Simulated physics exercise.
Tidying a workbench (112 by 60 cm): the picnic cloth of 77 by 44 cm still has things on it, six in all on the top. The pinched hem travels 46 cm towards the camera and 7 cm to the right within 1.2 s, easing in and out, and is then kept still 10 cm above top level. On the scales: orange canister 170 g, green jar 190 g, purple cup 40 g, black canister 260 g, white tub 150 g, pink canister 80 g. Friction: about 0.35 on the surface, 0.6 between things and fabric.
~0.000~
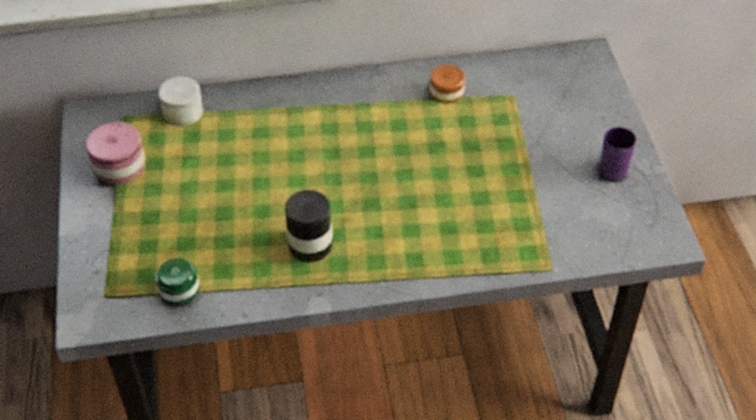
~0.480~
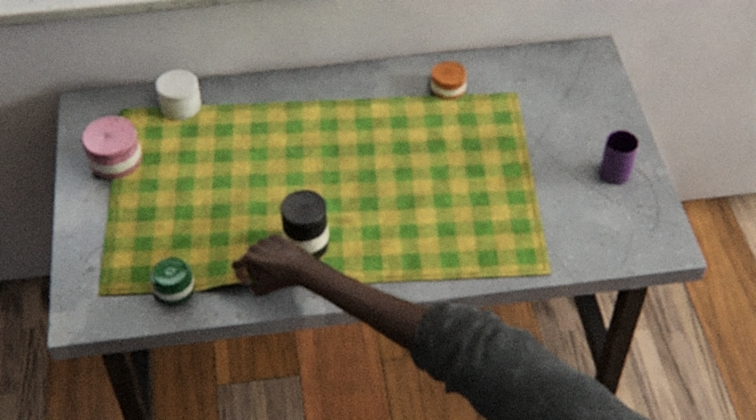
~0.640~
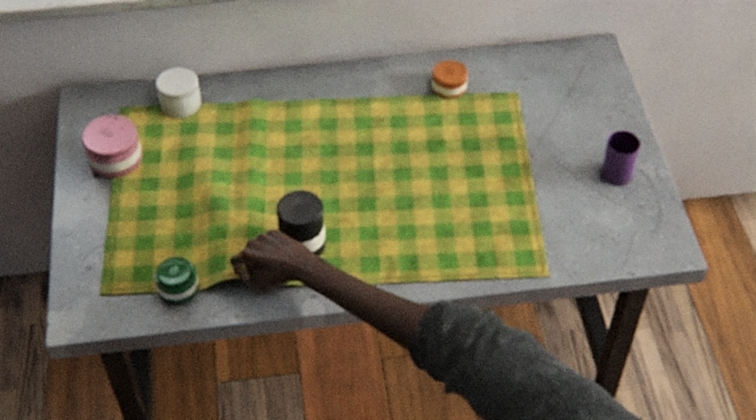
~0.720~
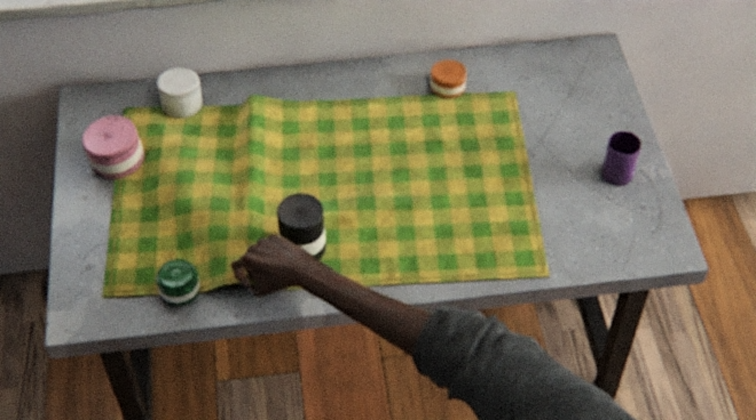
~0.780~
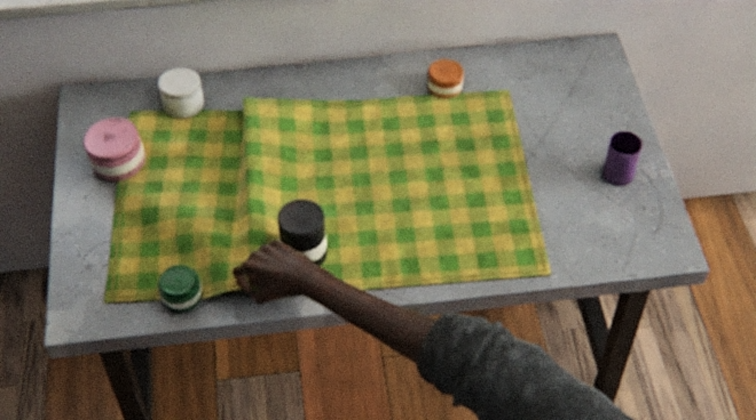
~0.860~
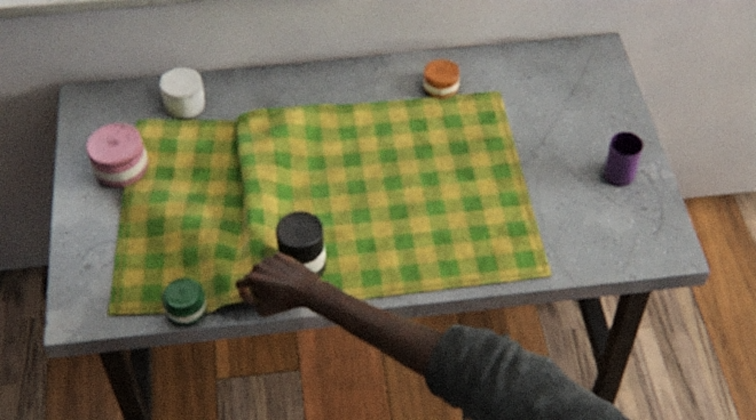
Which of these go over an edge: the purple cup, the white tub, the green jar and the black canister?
In order: The purple cup stays on; the white tub keeps to the top; the green jar goes over the edge; the black canister goes over the edge.
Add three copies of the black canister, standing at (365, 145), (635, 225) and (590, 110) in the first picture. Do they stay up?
In turn: Goes over, stays on, stays on.
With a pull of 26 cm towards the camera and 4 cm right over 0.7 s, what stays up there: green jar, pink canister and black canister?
In that case: Green jar falls off, pink canister stays up, black canister drops off.
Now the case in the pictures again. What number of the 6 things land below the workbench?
2 of them.
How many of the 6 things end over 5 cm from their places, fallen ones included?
That makes 3.
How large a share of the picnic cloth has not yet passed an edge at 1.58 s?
About 5 per cent.
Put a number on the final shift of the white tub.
About: White tub 2 cm.
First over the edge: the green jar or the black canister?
The green one.
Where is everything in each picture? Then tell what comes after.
The first frame shows shows, purple cup (620, 138); white tub (179, 90); green jar (175, 271); black canister (307, 206); picnic cloth corners (105, 298) (124, 117) (514, 95) (552, 270).
The second frame shows shows, picnic cloth corners (99, 295) (121, 109); grip (249, 283).
The third frame shows shows, green jar (174, 270); black canister (300, 207); picnic cloth corners (101, 295) (121, 108); grip (248, 278).
The fourth frame shows shows, green jar (176, 273); pink canister (110, 135); black canister (300, 210); picnic cloth corners (103, 297) (125, 108); grip (249, 283).
The fifth frame shows shows, orange canister (446, 70); green jar (178, 279); pink canister (111, 137); picnic cloth corners (105, 303) (131, 111); grip (250, 290).
The sixth frame shows shows, purple cup (627, 144); white tub (180, 82); green jar (182, 292); black canister (299, 229); picnic cloth corners (109, 315) (499, 91) (551, 276); grip (253, 302).
After 1.1 s, 85 % of the picnic cloth is still over the top; green jar on its side, 20 cm off its start, black canister 16 cm off its start, white tub 1 cm off its start.
After 1.3 s, 45 % of the picnic cloth is still over the top; green jar over the edge, black canister over the edge, white tub 1 cm off its start.
After 1.6 s, 5 % of the picnic cloth is still over the top; black canister over the edge, green jar over the edge, white tub 1 cm off its start at (180, 82).
After 1.8 s, 0 % of the picnic cloth is still over the top; black canister over the edge, green jar over the edge, white tub 1 cm off its start.
After 3.4 s, 0 % of the picnic cloth is still over the top; black canister over the edge, green jar over the edge, white tub 1 cm off its start at (180, 83), purple cup 0 cm off its start at (627, 144).
